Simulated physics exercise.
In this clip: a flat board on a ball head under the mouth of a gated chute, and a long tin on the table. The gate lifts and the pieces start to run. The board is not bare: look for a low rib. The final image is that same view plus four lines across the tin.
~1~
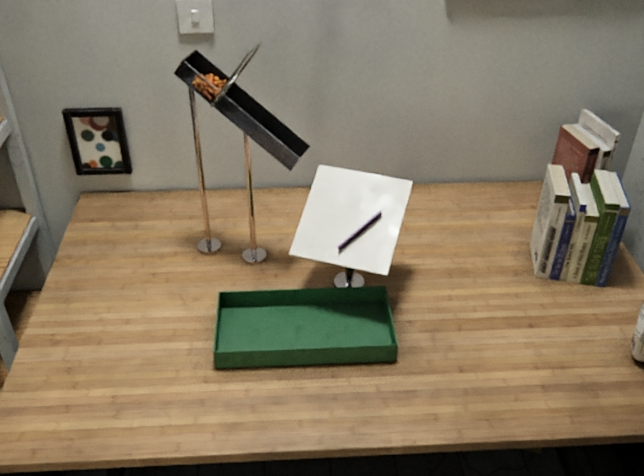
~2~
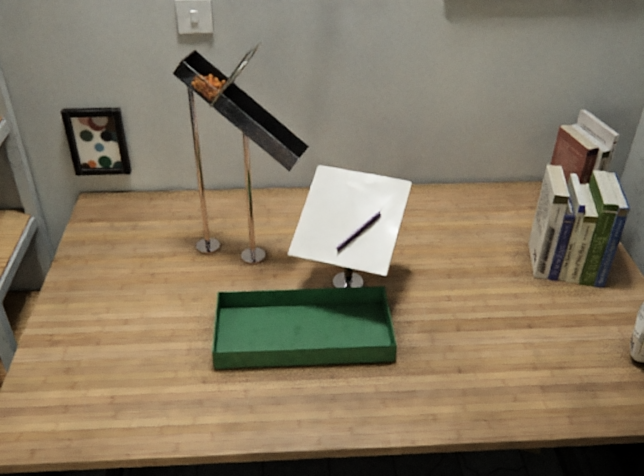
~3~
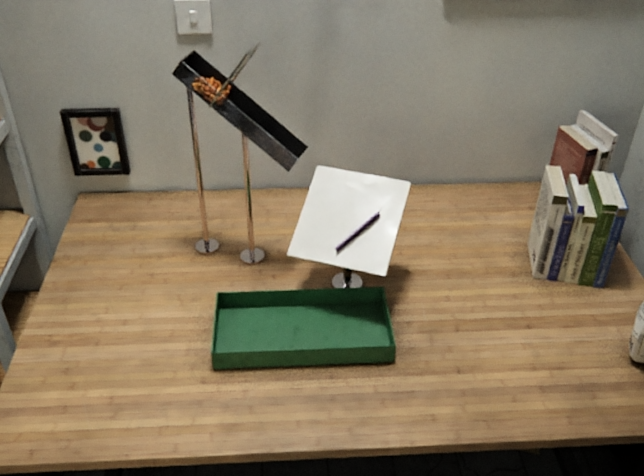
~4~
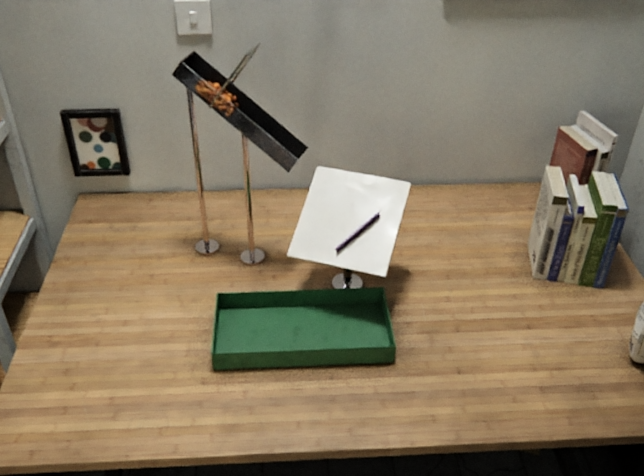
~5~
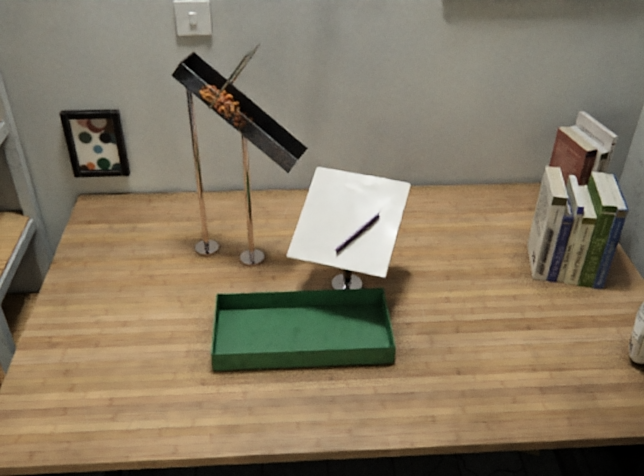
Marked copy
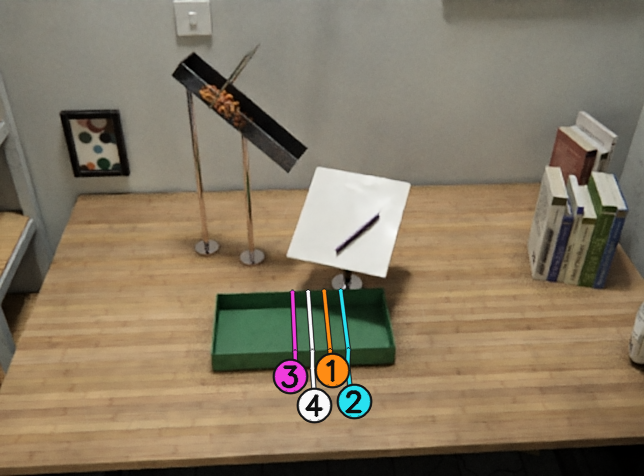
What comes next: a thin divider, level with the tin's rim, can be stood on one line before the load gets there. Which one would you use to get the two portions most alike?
Use line 4.
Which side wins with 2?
The left side.
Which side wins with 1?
The left side.
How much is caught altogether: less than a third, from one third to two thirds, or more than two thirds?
More than two thirds.
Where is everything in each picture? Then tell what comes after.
Load behind the gate (211, 88), bits of cat kibble; lip of the chute (295, 164), sloping fairly steeply, in the first frame.
Middle of the board (351, 217), tilted fairly steeply; middle of its low edge (336, 265); of its high edge (364, 173), in the second frame.
Front corners of the tin (212, 352) and (395, 345), empty; front of the load (221, 103), in the third frame.
Middle of the load (217, 97); its front (232, 111), roughly a quarter of the way to the lip; rib from (379, 212) to (336, 249), in the fourth frame.
Middle of the load (225, 104); its front (251, 120), roughly a third of the way to the lip, in the fifth frame.
On the marked copy, line 1 crosses the front rim at (330, 349); line 2 crosses the front rim at (348, 348); line 3 crosses the front rim at (295, 351); line 4 crosses the front rim at (312, 350).
With 1, of what is caught, almost all on the left of the divider, just a few on the right.
With 2, of what is caught, every piece on the left of the divider, not one piece on the right.
With 3, of what is caught, just a few on the left of the divider, almost all on the right.
With 4, of what is caught, roughly a third on the left of the divider, roughly two thirds on the right.
